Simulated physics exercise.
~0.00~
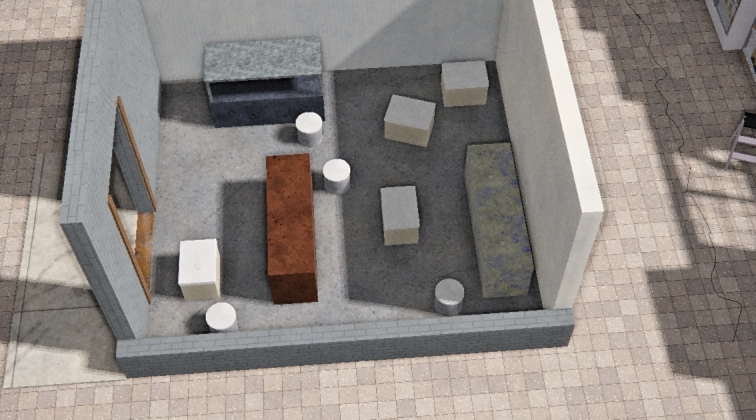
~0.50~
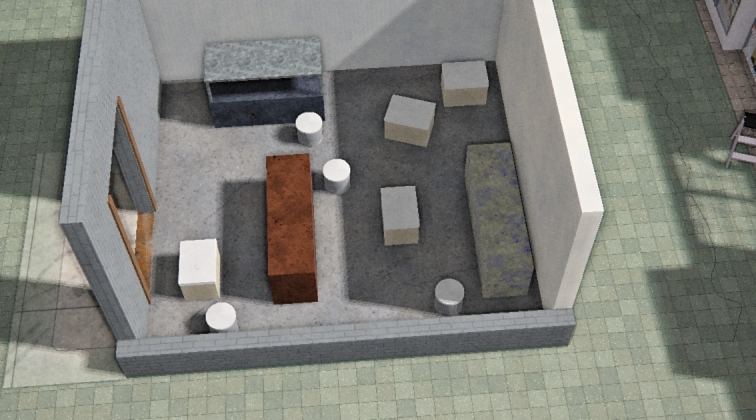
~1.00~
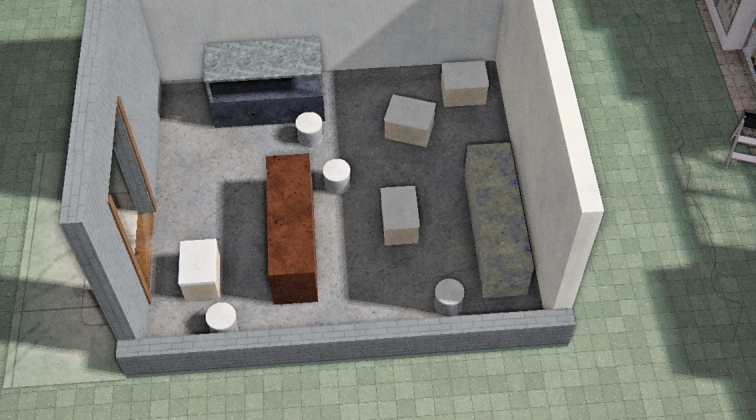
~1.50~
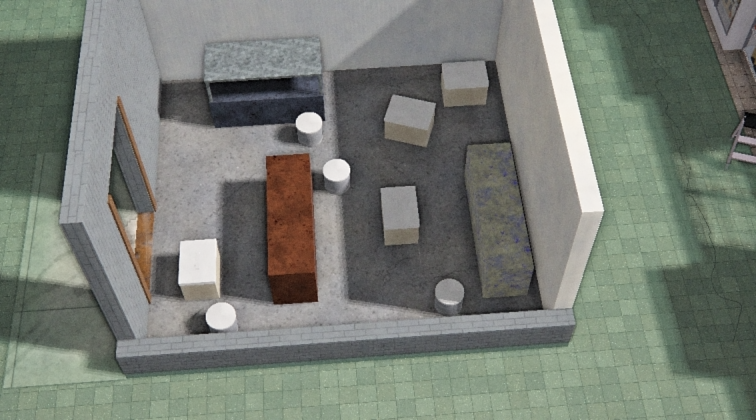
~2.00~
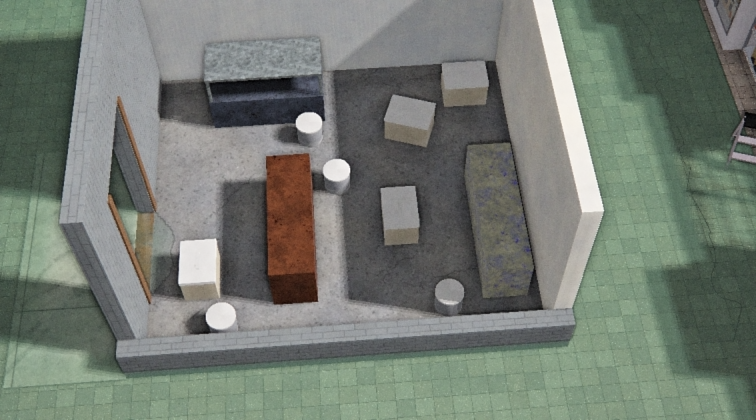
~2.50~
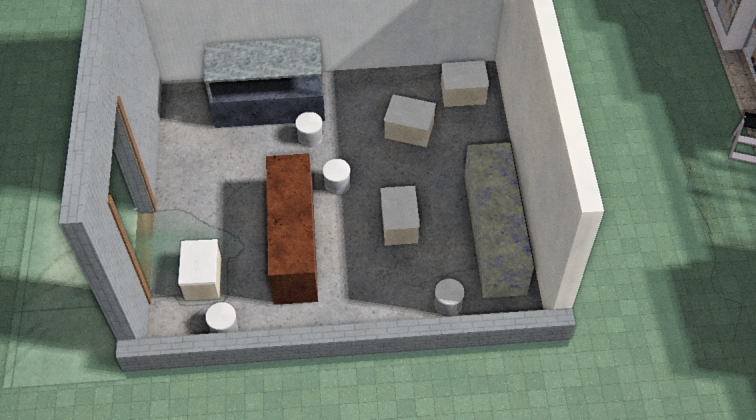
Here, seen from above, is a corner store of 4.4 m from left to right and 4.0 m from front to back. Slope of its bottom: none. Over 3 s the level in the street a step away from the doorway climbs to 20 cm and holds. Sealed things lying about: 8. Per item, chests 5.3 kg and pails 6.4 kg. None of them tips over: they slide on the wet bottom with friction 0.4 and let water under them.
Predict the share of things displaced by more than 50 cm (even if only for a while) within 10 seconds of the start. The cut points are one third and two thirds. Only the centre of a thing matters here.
The share is in the middle band.
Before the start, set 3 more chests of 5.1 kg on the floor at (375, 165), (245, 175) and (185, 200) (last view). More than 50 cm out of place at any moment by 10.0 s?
So the first ends up past the threshold, the second past the threshold, the third past the threshold.
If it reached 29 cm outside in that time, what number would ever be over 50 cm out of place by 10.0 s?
The count would be 6.
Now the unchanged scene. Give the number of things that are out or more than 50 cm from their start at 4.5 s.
Count: 1.
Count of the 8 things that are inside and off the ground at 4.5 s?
At that point I count 2.
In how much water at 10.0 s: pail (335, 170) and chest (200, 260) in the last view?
Depths: Near 4 cm, then near 6 cm.
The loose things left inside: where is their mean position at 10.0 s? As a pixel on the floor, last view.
It works out to somewhere near (396, 205) on the floor.
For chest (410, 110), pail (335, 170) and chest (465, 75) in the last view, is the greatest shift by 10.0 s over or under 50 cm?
Result, in order: Exceeded / stayed within / stayed within.
After 3.5 s 1 of 8 are over 50 cm from their spots; 0 afloat.
After 4.5 s 1 of 8 are over 50 cm from their spots; 2 afloat.
After 7.0 s 2 of 8 are over 50 cm from their spots; 1 afloat.
After 10.0 s 4 of 8 are over 50 cm from their spots, and 4 have been at some point; 5 afloat.
